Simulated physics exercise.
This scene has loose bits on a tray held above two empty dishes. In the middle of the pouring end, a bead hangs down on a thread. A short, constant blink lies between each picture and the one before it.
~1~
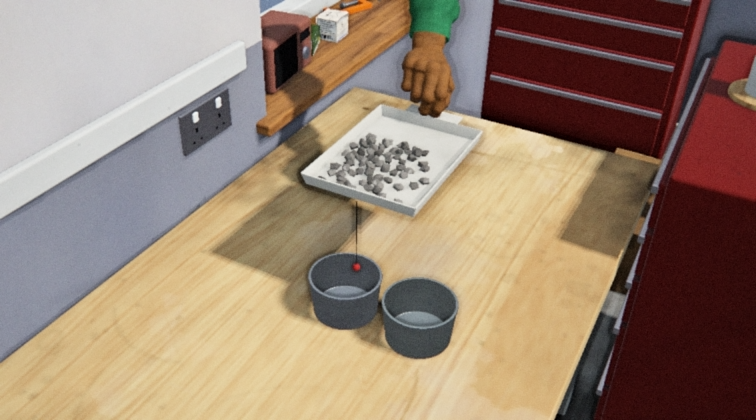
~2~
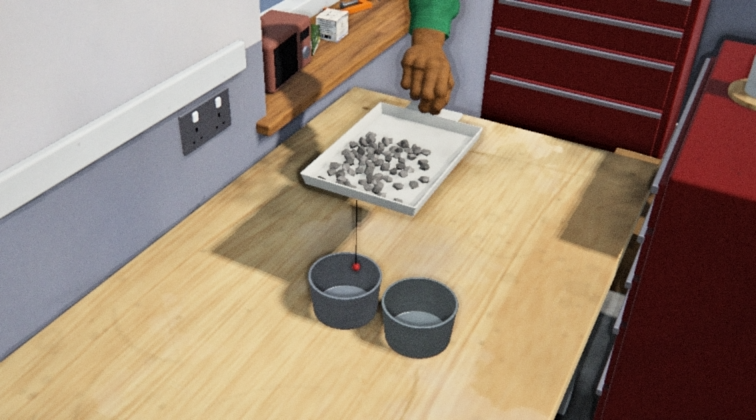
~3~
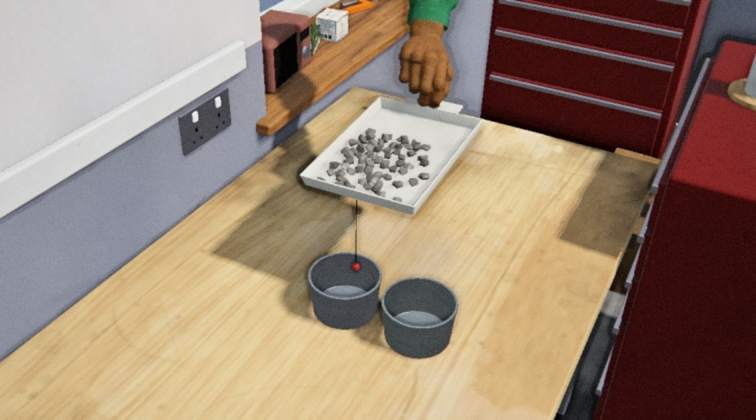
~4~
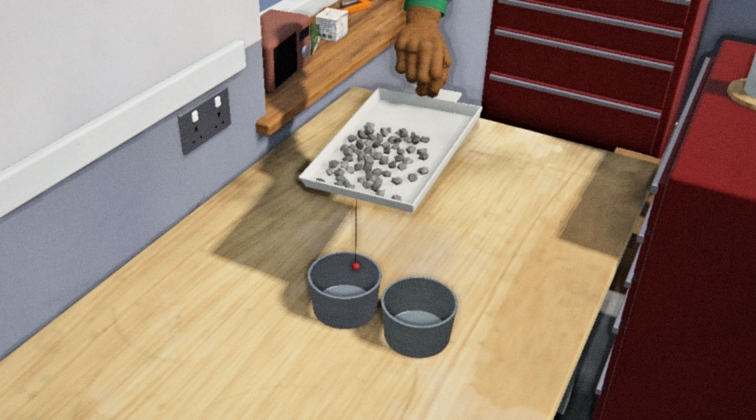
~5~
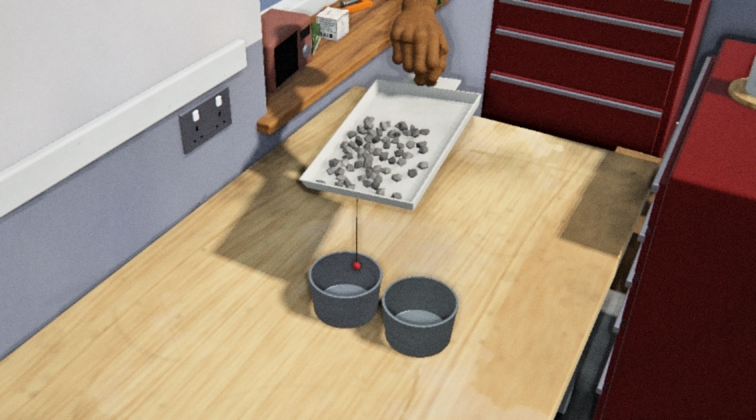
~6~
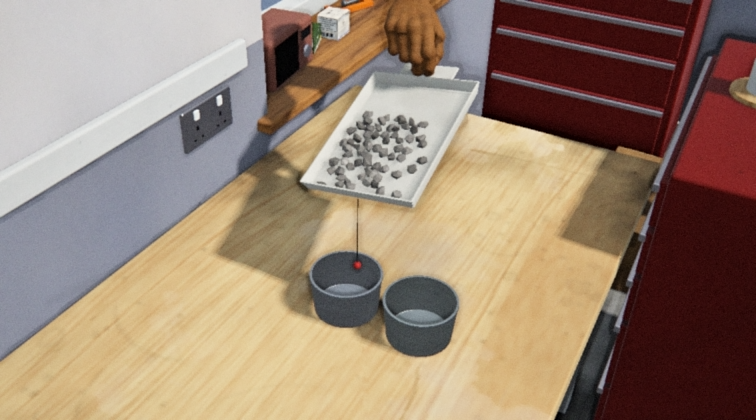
In this clip, a hand holds a white tray of grey bits above two empty dark dishes, a red bead hanging on a thread below; the hand gradually raises the tray's far end, tilting it slightly toward its left corner.
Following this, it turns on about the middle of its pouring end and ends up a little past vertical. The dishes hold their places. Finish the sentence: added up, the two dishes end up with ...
... under half of it.
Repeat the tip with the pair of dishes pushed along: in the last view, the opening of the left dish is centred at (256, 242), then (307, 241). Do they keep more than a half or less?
Taking them in turn, it's beyond half and then short of half.
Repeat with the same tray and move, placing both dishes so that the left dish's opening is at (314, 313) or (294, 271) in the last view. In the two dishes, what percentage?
About 10 and 90 per cent.
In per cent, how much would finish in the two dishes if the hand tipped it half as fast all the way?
It would come out near 20 per cent.
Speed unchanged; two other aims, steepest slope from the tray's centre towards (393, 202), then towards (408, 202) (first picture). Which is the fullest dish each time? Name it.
It would be the right-side one to begin with, and after that the right-side one.
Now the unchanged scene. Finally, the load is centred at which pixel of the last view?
Resting centre, last picture - approx. (298, 301).
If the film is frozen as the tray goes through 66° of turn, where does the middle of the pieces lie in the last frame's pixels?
Look about (336, 168) in the last picture.
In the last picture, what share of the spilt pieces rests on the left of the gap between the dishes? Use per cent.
Near 100 per cent.
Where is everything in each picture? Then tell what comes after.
The first frame shows corners of the pouring end (306, 172) and (414, 206), level; middle of the load (379, 164), bits of gravel; left dish (328, 309); right dish (403, 338); bead on its thread (356, 267).
The second frame shows corners of the pouring end (306, 172) and (414, 205), level; middle of the load (379, 163).
The third frame shows corners of the pouring end (305, 174) and (413, 204), tipped barely, lowest at the left corner; middle of the load (379, 160).
The fourth frame shows corners of the pouring end (304, 176) and (411, 202), tipped a little, lowest at the left corner; middle of the load (378, 156).
The fifth frame shows corners of the pouring end (304, 177) and (411, 200), tipped clearly, lowest at the left corner; middle of the load (378, 152).
The sixth frame shows corners of the pouring end (305, 179) and (410, 198), tipped clearly, lowest at the left corner; middle of the load (377, 149); left dish (329, 307); right dish (404, 336).
Just after the last frame, tray tipped steeply; almost all on the tray; just a few in the air.
A moment on, tray tipped past a quarter turn; about a tenth on the tray; about a tenth in the left dish; roughly half outside both; roughly a quarter in the air.
Further on, tray tipped past a quarter turn; roughly a quarter in the left dish; roughly two thirds outside both.
When it is over, tray tipped past a quarter turn; not one in the right dish; roughly a quarter in the left dish; roughly two thirds outside both.
